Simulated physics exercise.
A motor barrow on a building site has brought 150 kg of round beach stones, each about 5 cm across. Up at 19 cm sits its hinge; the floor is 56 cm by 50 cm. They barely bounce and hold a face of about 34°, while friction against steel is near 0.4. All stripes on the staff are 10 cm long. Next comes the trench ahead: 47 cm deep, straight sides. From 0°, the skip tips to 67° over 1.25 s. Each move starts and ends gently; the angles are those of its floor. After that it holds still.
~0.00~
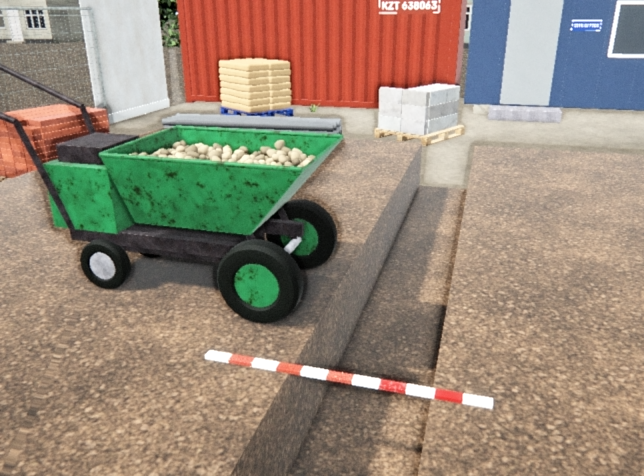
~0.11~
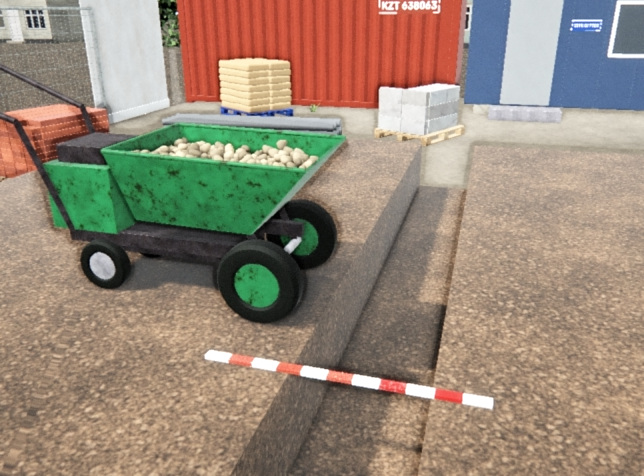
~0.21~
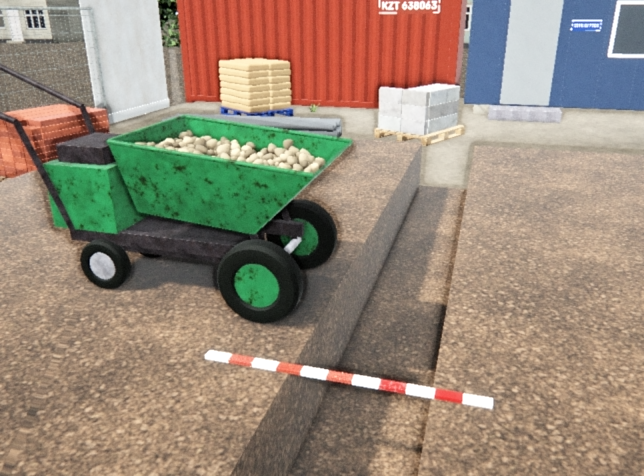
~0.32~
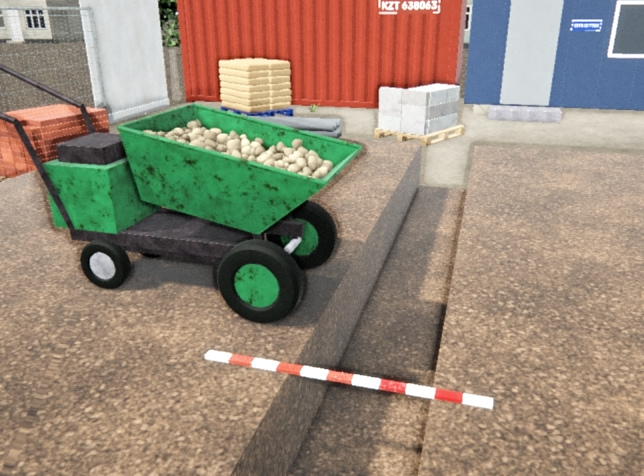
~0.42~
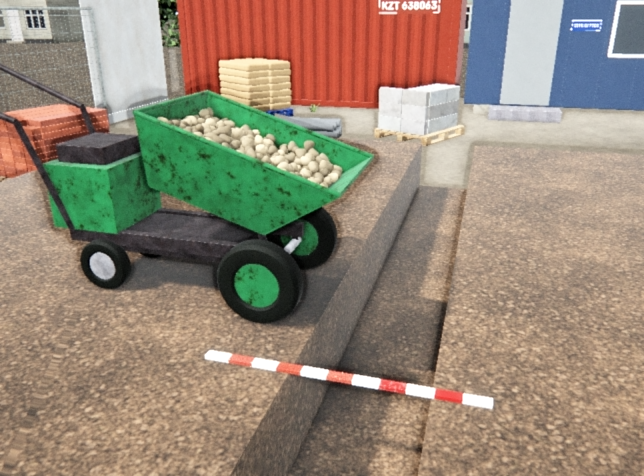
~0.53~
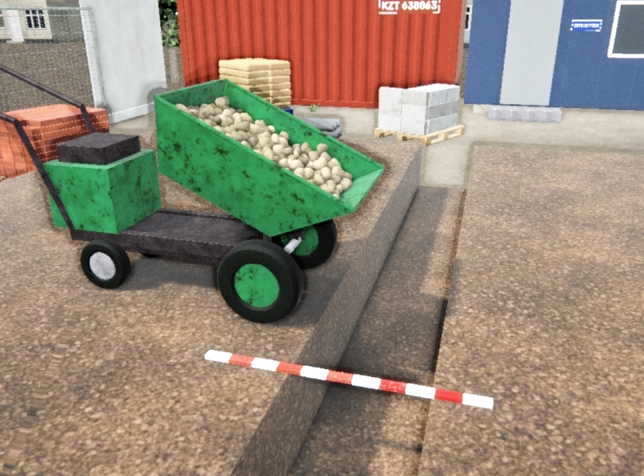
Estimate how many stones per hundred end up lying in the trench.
58 %.
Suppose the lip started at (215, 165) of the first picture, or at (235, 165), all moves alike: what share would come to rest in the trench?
Roughly 100 percent for the first, and 100 percent for the second.
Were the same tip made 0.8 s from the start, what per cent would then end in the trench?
That would give about 50 percent.
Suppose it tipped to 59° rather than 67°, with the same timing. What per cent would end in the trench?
Share in trench: Approx. 60%.
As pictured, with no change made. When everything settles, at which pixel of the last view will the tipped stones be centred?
In the last view, about (432, 377).
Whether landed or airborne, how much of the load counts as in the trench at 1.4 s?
Close to 20 per cent has got there by then.
After 0.9 s the floor is at 57°; 100 % in the skip; the foremost stones are at (389, 253).
After 1.4 s the floor is at 67°; 61 % in the skip, 19 % in the trench, 19 % past the trench; the foremost stones are at (524, 314).
After 1.7 s the floor is at 67°; 25 % in the skip, 35 % in the trench, 41 % past the trench; the foremost stones are past the picture's edge.
After 3.7 s the floor is at 67°; 0 % in the skip, 58 % in the trench, 42 % past the trench; the foremost stones are past the picture's edge.
